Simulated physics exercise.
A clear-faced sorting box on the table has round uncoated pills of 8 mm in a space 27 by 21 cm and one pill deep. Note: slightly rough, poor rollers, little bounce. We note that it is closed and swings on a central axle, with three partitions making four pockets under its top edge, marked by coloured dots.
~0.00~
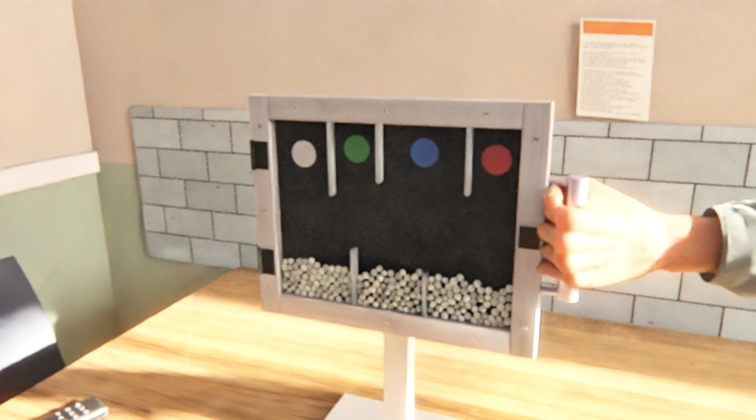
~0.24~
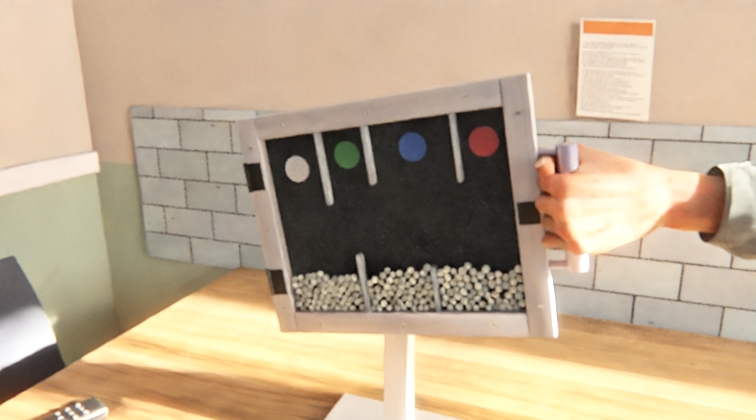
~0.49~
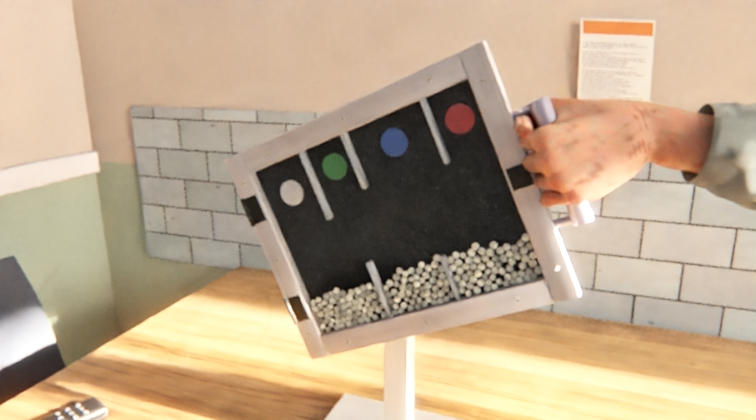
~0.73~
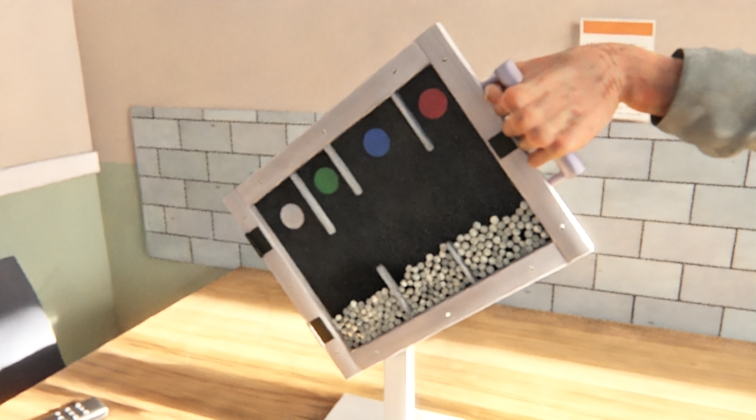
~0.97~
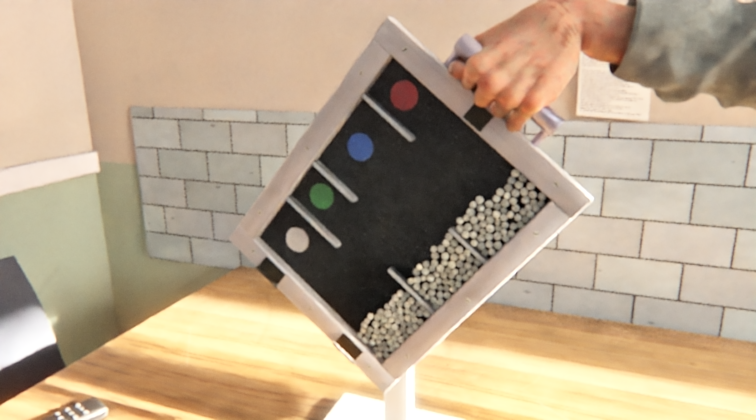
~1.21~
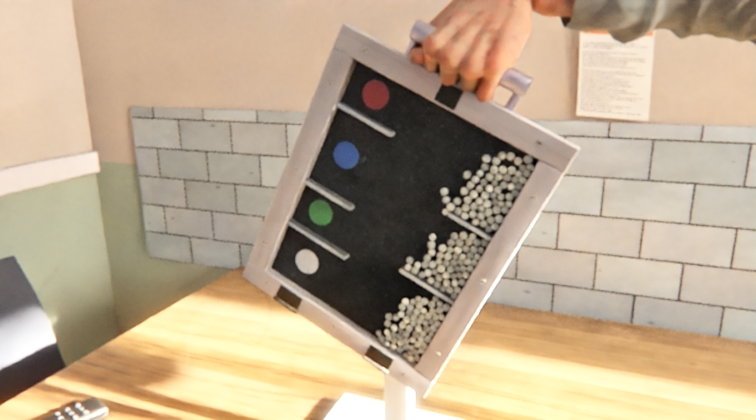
A hand turned a framed dark box of small pale beads steadily anticlockwise on its stand, lifting the right side, and the beads shifted into a slanting layer, then sat in separate sloping heaps.
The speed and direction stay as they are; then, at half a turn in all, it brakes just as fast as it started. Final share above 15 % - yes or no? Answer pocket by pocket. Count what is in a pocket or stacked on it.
Green: Yes; white: Yes; red: No; blue: No.
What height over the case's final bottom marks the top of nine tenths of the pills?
About 10 cm up.
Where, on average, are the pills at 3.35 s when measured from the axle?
8 cm right, 5 cm below.
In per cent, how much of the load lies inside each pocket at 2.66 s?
Green pocket: 15; white pocket: 35; red pocket: 0; blue pocket: 10.
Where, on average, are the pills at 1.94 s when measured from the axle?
Offset from axle: Approx. 6 cm right, 4 cm below.
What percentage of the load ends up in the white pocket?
60 %.
After 1.94 s, it has turned 105°, the pills' middle is 6 cm right of and 4 cm below the axle; inside pockets, white 10 %.
After 2.66 s, it has turned 145°, the pills' middle is 5 cm right of and 8 cm below the axle; inside pockets, green 15 %, white 35 %, blue 10 %.
After 3.35 s, it has turned 180°, the pills' middle is 8 cm right of and 5 cm below the axle; inside pockets, green 20 %, white 45 %, blue 10 %.
Settled by 4.2 s, green 30 %, white 60 %, red 0 %, blue 10 %.
